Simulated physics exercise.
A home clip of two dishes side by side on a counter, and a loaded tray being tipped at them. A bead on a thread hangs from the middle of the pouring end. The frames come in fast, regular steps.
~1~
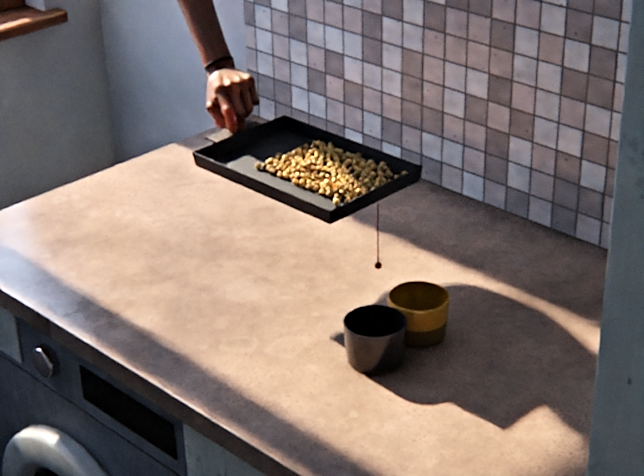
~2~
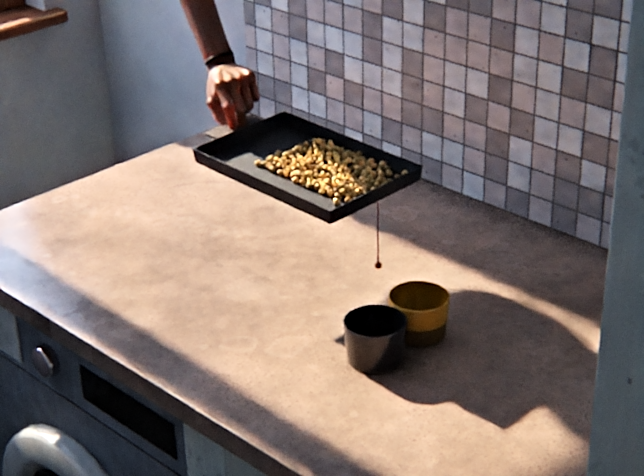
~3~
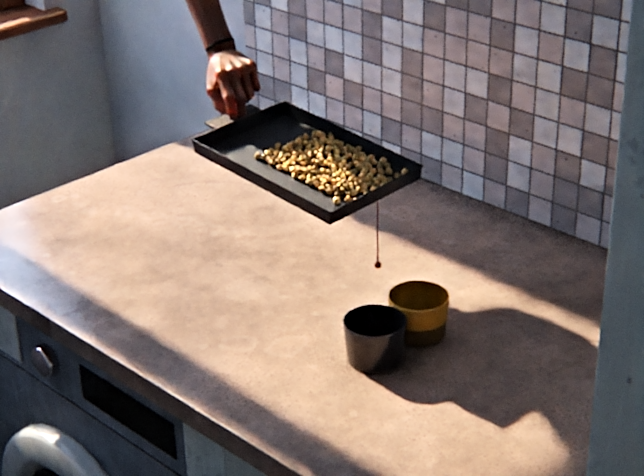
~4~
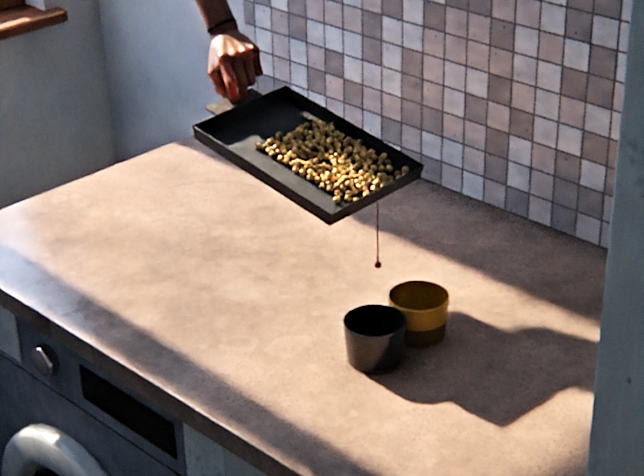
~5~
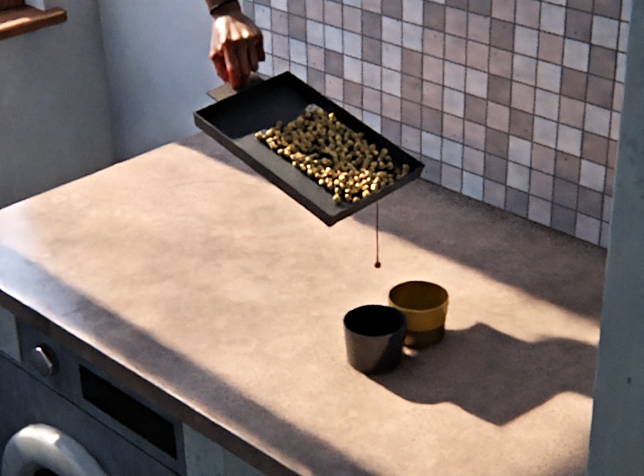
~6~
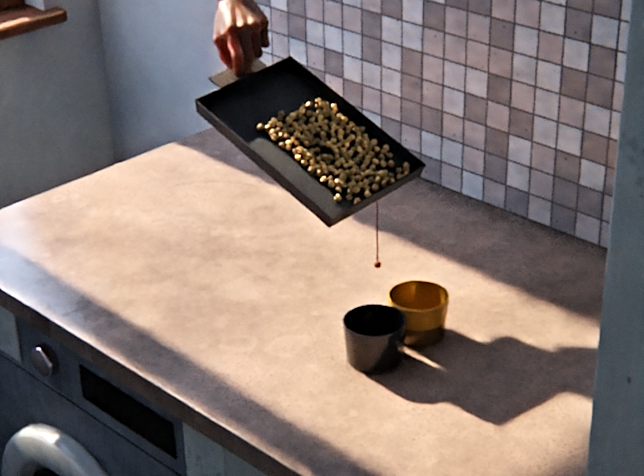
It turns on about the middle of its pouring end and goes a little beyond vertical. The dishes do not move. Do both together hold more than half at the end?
In the dishes lies more than half of it.
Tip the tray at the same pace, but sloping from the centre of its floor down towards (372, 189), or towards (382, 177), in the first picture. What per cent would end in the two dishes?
First some 30, then 0 per cent.
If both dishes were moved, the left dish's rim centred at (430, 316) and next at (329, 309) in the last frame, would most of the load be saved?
The first try: Under half. The second: The smaller part.
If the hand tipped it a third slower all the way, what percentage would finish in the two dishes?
Close to 70 per cent.
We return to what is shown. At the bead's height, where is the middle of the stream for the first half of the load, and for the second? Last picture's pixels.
Early half (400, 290), late half (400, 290).
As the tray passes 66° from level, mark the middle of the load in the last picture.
Roughly at (364, 167).
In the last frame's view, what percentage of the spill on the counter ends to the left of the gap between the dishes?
Roughly 60 in a hundred.
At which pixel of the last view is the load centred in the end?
Around (406, 331).
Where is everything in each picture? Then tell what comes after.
The first picture shows corners of the pouring end at (330, 209) and (419, 167), level; middle of the load at (331, 171), dried chickpeas; left dish at (398, 348); right dish at (442, 322); bead on its thread at (378, 266).
The second picture shows corners of the pouring end at (330, 209) and (420, 166), level; middle of the load at (332, 169).
The third picture shows corners of the pouring end at (330, 210) and (420, 165), tipped barely, lowest at the left corner; middle of the load at (331, 165).
The fourth picture shows corners of the pouring end at (331, 212) and (421, 165), tipped a little, lowest at the left corner; middle of the load at (332, 159).
The fifth picture shows corners of the pouring end at (332, 214) and (422, 165), tipped clearly, lowest at the left corner; middle of the load at (333, 153).
The sixth picture shows corners of the pouring end at (332, 216) and (423, 164), tipped clearly, lowest at the left corner; middle of the load at (334, 147); left dish at (397, 347); right dish at (441, 321).
Soon, tray tipped steeply; all on the tray.
A while on, tray tipped past a quarter turn; nearly all on the tray; a stray few in the left dish; a stray few in the right dish; a stray few in the air.
Towards the end, tray tipped past a quarter turn; about a quarter in the left dish; about half in the right dish; about a third outside both; a stray few in the air.
Finally, tray tipped past a quarter turn; about a quarter in the left dish; about half in the right dish; about a third outside both; a stray few in the air.
